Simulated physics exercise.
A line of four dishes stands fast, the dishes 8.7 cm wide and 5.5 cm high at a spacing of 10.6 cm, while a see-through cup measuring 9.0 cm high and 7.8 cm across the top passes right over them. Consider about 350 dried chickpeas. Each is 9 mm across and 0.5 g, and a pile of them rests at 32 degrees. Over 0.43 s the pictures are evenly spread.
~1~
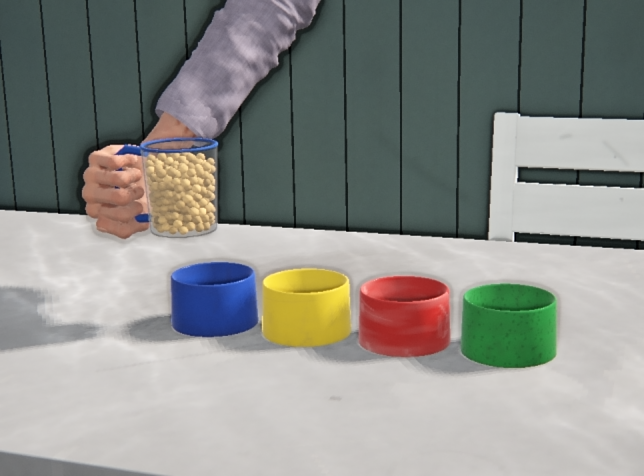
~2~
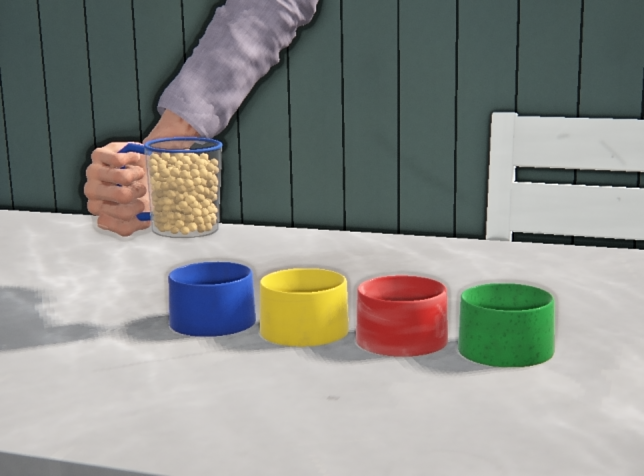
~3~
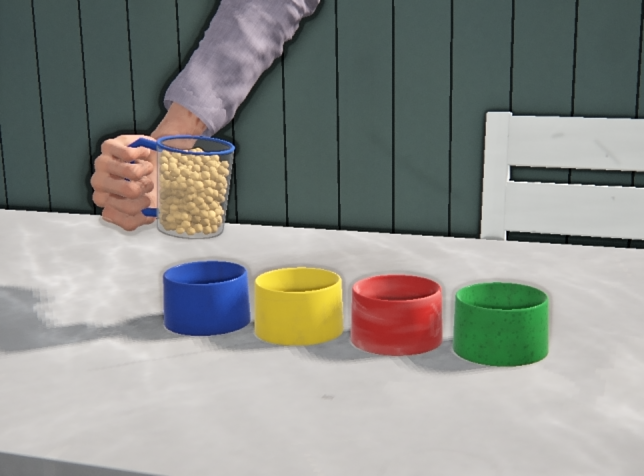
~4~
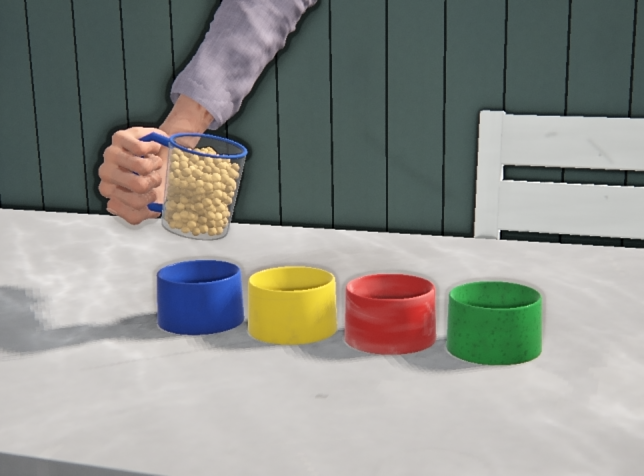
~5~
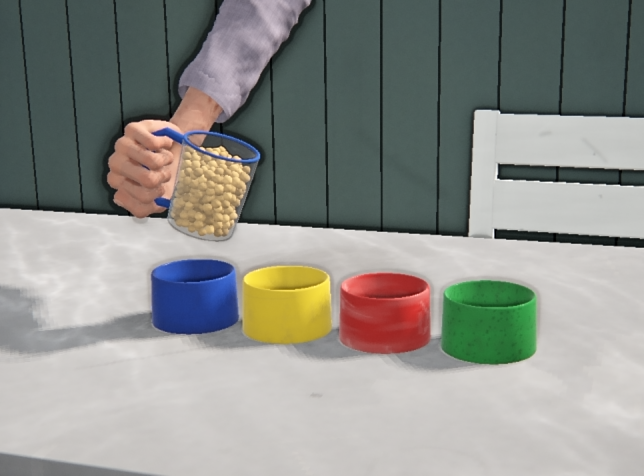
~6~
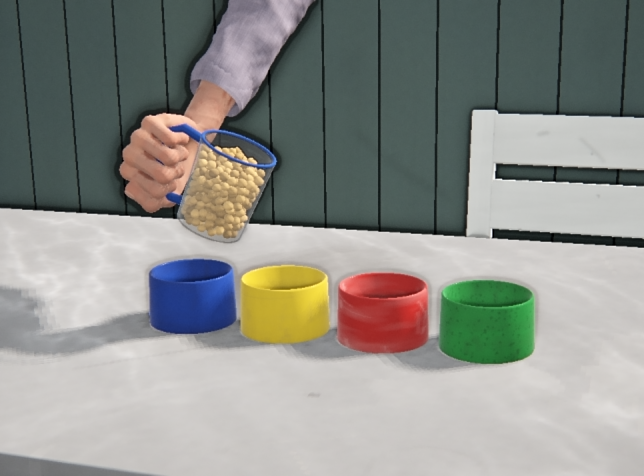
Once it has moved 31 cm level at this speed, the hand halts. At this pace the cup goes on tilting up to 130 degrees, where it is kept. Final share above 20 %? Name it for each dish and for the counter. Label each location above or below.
Labels - red: Below, blue: Below, green: Above, yellow: Below, counter: Below.
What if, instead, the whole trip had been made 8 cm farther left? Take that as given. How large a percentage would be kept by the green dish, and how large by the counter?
Then I'd expect green at 10 and the counter at 40.
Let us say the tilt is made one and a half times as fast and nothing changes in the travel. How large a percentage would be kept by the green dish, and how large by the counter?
It would be green 60 and counter 30.
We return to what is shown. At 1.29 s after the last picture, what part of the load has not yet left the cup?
70 %.
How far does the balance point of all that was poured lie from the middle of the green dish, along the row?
About 2 cm to its right-hand side.
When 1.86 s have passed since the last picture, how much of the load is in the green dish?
Some 90 in a hundred by then.
Then, 0.77 s after the last picture, tilt 73 degrees; cup holds 100 %.
Then, 1.29 s after the last picture, tilt 107 degrees; cup holds 70 %, green 25 %.
Then, 1.86 s after the last picture, tilt 130 degrees; cup holds 0 %, green 90 %.
In the end, red 0 %, blue 0 %, green 90 %, yellow 0 %, counter 10 %.
